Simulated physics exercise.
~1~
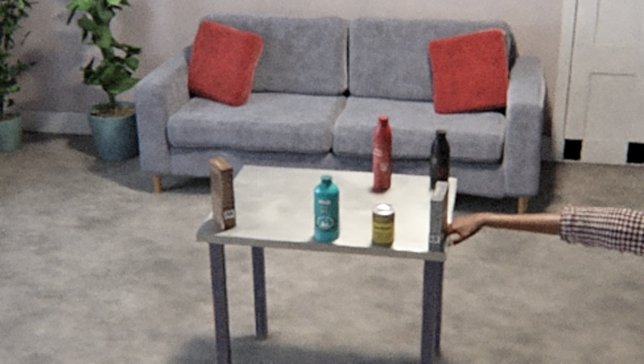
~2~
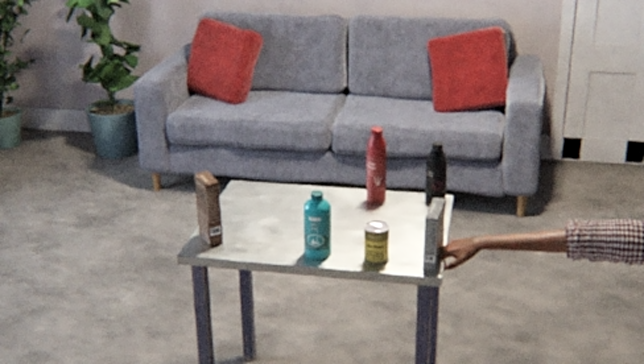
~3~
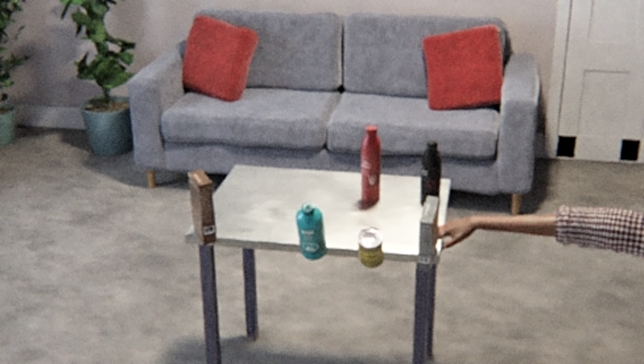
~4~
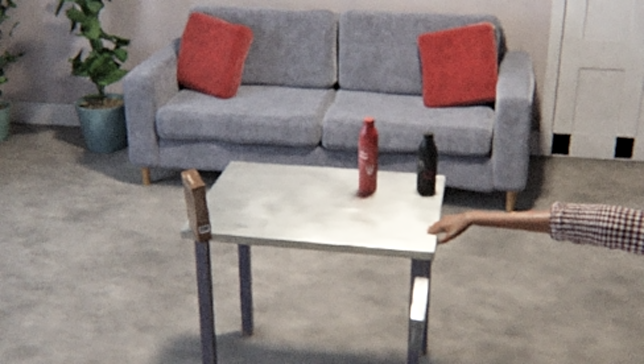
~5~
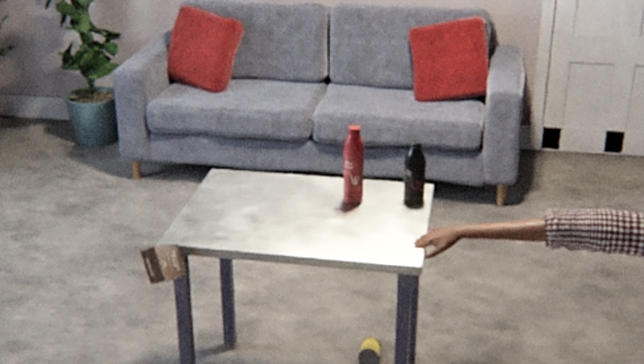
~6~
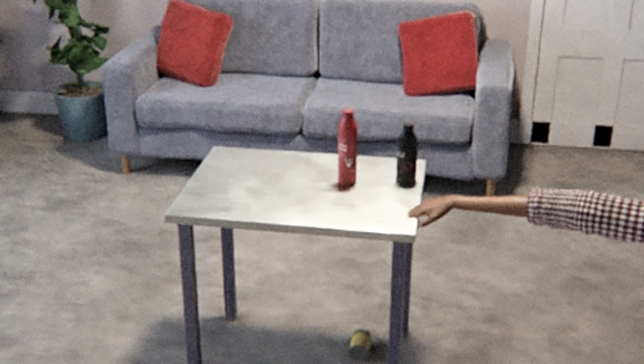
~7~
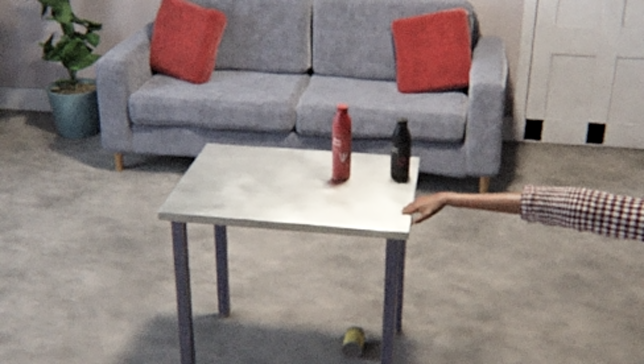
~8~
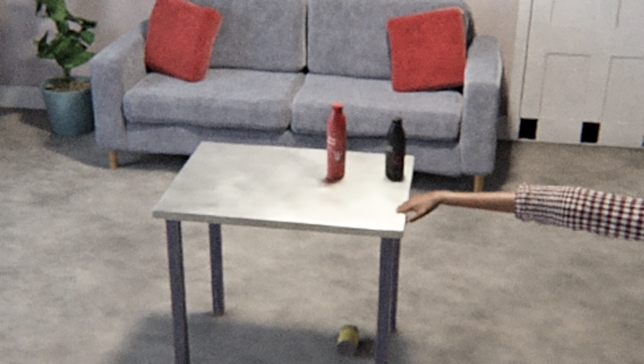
A light table gripped at its right edge by a hand jerks forward and back, and the turquoise bottle, yellow tin, grey packet and brown packet fall off its edges, leaving the red and black bottles standing on top and the tin lying on the floor beneath.
